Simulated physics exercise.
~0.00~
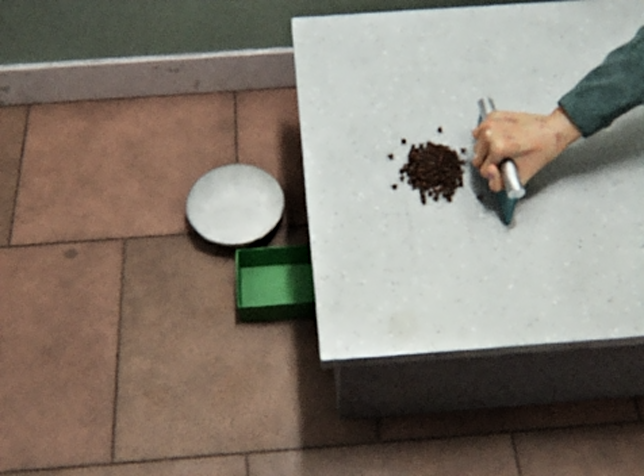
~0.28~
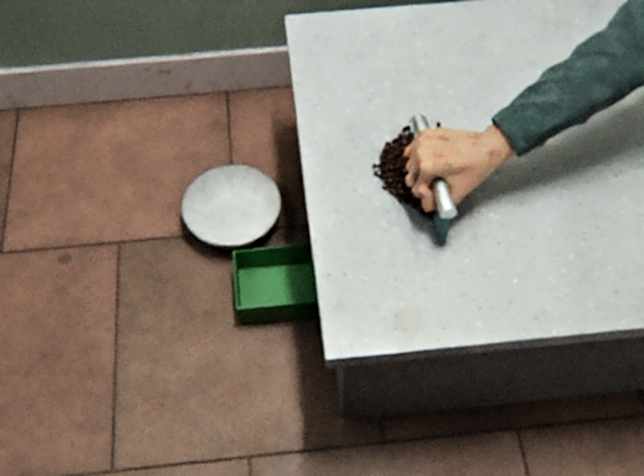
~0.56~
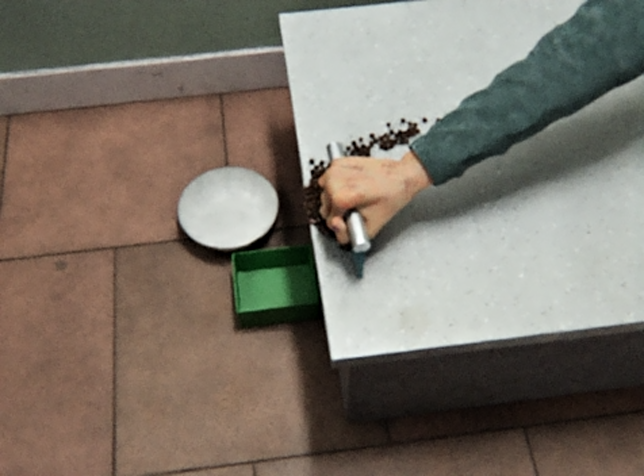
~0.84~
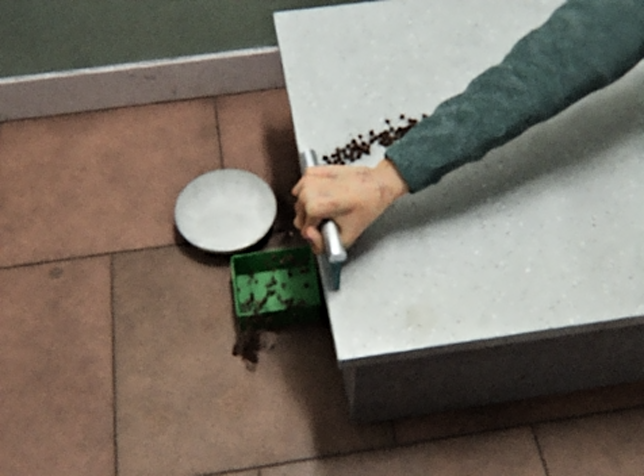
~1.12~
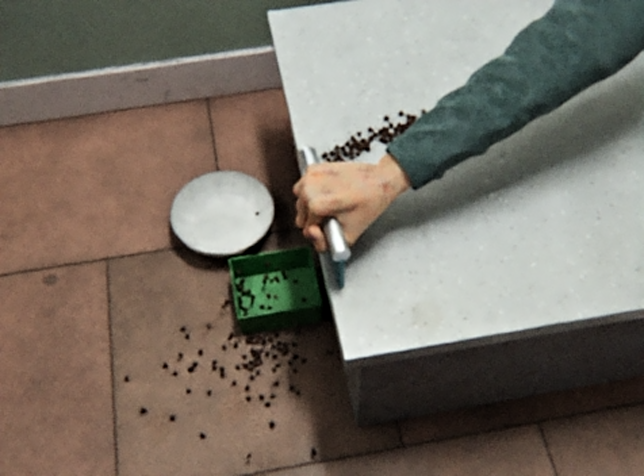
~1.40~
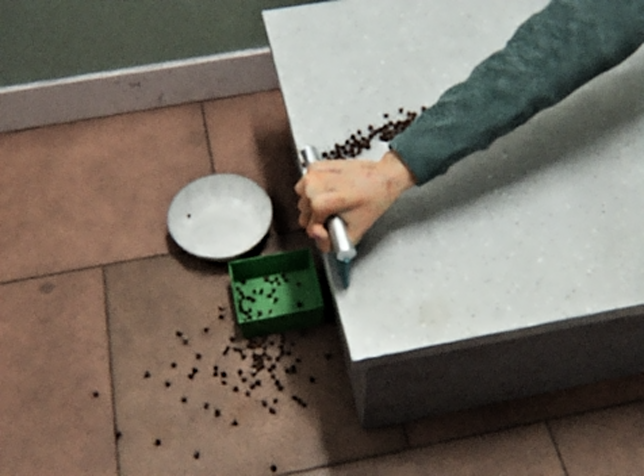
A hand in a green sleeve grips a scraper on a pale tabletop, beside a small heap of coffee beans, with a green tin and a white bowl below the table's left edge. The hand pushes the blade left into the heap and drags the beans toward the edge, leaving a trail behind. At the edge the scraper stops, and beans drop over the side. Some land in the green tin, but many miss and scatter across the tiled floor. The bowl catches almost nothing, and a strip of beans stays on the tabletop beside the still hand.
